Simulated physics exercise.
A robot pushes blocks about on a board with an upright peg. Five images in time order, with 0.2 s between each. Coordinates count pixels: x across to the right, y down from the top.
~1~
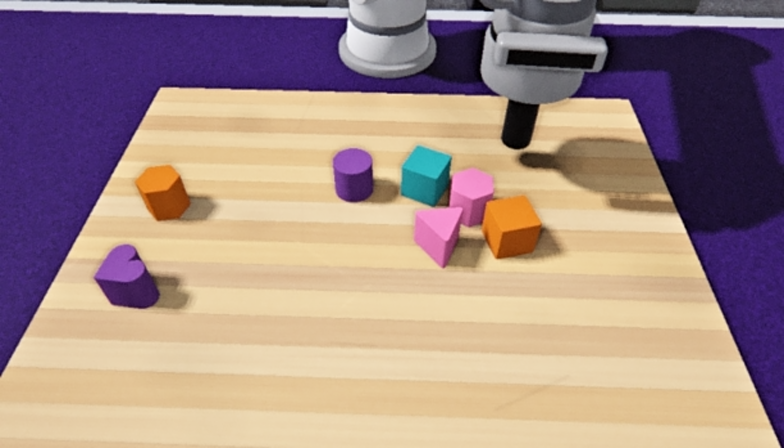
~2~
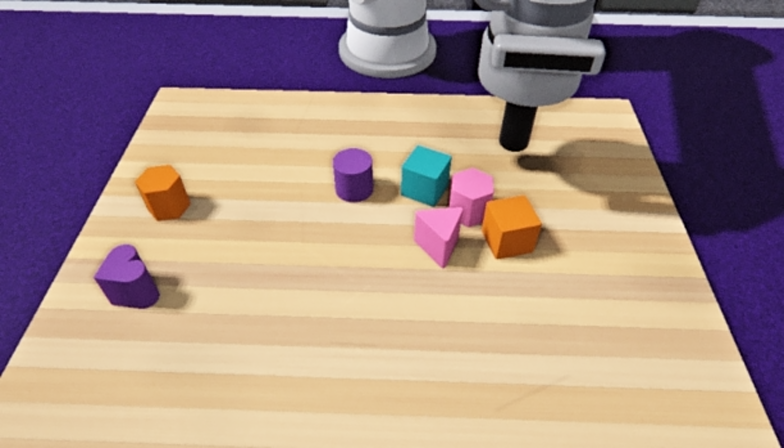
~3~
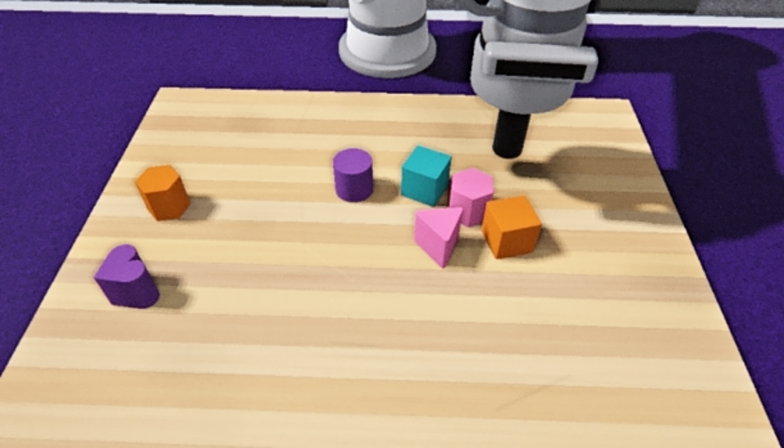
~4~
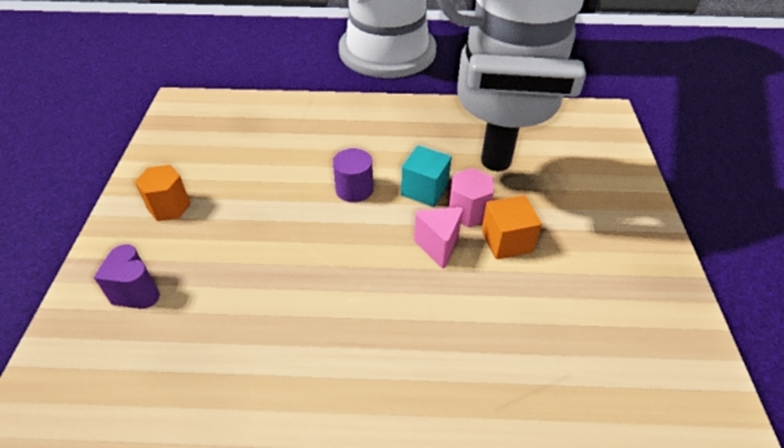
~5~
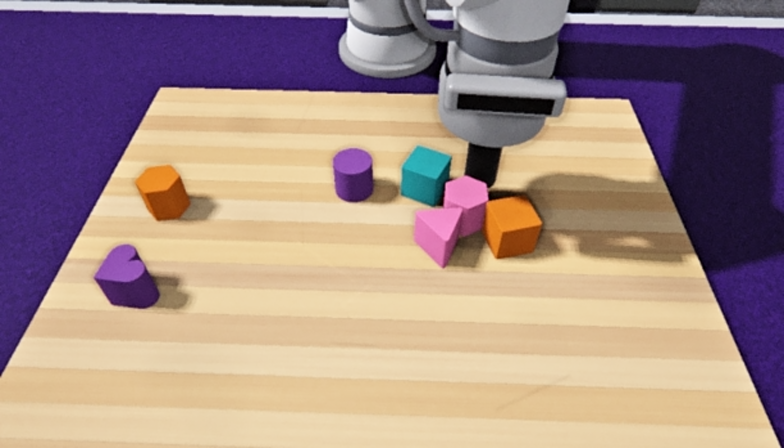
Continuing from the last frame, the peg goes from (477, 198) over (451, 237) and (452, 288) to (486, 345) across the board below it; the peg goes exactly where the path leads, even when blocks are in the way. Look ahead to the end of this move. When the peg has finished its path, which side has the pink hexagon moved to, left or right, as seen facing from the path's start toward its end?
The pink hexagon is shifted sideways to the right, facing along the path from start to end.
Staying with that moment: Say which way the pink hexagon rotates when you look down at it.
Short answer: Clockwise.
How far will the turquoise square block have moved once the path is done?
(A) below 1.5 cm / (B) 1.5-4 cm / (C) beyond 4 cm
Answer: A.
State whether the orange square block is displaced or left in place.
In the end it has not been moved.
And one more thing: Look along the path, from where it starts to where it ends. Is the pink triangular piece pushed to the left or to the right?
The answer is right: Facing from the path's start to its end, that's where the pink triangular piece shifts.
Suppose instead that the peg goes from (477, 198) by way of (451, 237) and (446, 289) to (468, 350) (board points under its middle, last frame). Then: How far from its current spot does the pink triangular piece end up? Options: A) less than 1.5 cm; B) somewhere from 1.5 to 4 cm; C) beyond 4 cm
My pick is C.
On the path given first. One third of the way, peg at (453, 220); pink triangular piece at (421, 258), turned 65° clockwise; pink hexagon at (450, 238), turned 30° anticlockwise.
Two thirds of the way, peg at (455, 272); pink triangular piece at (397, 284), turned 100° clockwise; pink hexagon at (439, 292).
At the end, peg at (490, 329); turquoise square block not moved; pink triangular piece at (397, 284), turned 100° clockwise; pink hexagon at (445, 329), turned 70° clockwise; orange square block not moved.
